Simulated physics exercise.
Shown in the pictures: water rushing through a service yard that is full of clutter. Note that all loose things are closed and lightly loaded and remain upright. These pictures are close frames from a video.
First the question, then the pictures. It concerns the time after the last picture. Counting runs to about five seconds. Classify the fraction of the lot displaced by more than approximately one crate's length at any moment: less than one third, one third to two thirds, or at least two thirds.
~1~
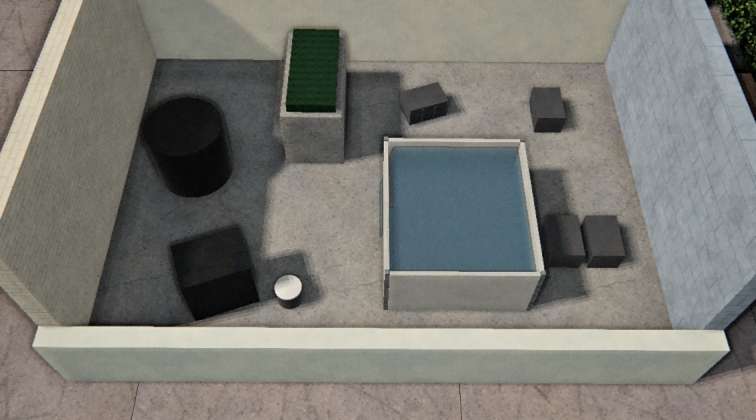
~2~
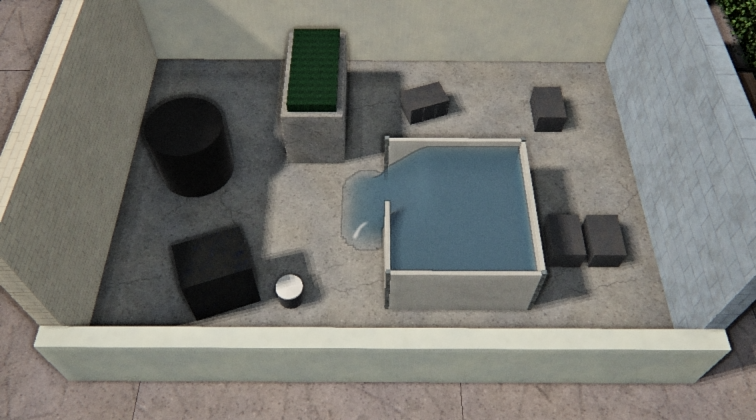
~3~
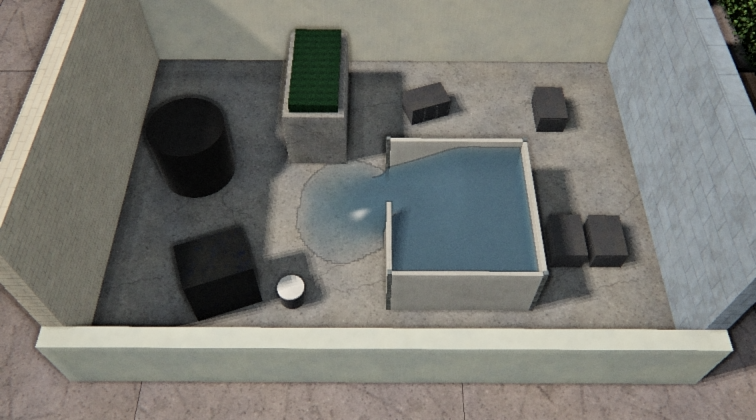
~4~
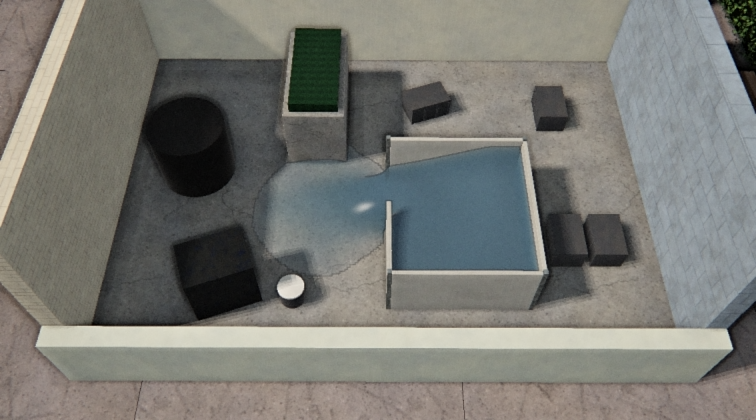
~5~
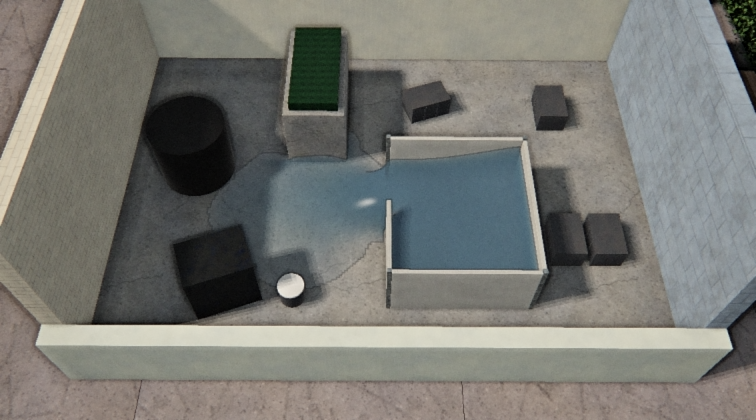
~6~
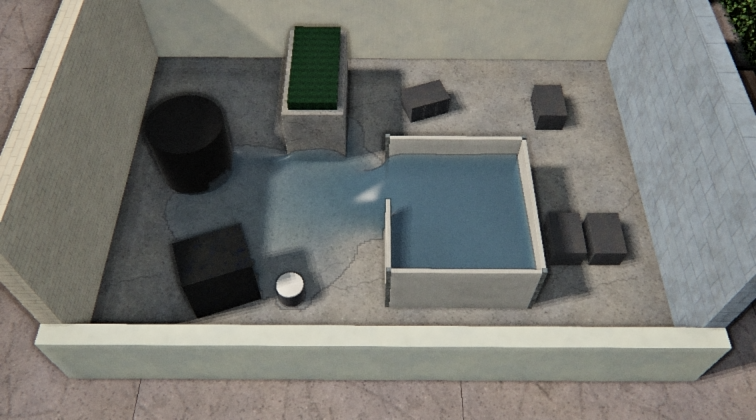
The fraction is less than one third.
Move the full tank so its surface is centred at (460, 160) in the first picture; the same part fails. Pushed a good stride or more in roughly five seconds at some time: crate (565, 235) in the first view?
From what I can tell, it lacked the distance.
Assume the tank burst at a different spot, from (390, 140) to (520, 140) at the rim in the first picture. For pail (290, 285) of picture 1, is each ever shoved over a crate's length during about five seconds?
As for this one, it came up short.
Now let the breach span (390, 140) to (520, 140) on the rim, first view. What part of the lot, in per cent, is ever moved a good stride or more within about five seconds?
It comes to some 80 per cent.
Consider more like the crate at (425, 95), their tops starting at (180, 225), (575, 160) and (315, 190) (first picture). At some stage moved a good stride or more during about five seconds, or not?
First driven off, second remains in place, third driven off.
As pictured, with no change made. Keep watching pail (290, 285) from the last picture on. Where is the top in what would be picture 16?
Estimated position: Roughly (311, 303).
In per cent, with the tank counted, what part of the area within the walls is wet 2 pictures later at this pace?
Wet share: Around 30 %.
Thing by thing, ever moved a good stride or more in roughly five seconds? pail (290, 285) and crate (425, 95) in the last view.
In order: Traveled far; stayed within range.
A moment on, 0 of 5 are well off their spots; 0 afloat.
Next, 0 of 5 are well off their spots; 0 afloat.
Later, 1 of 5 are well off their spots; 1 afloat.
In the end, 1 of 5 are well off their spots, and 1 have been at some point; 1 afloat.
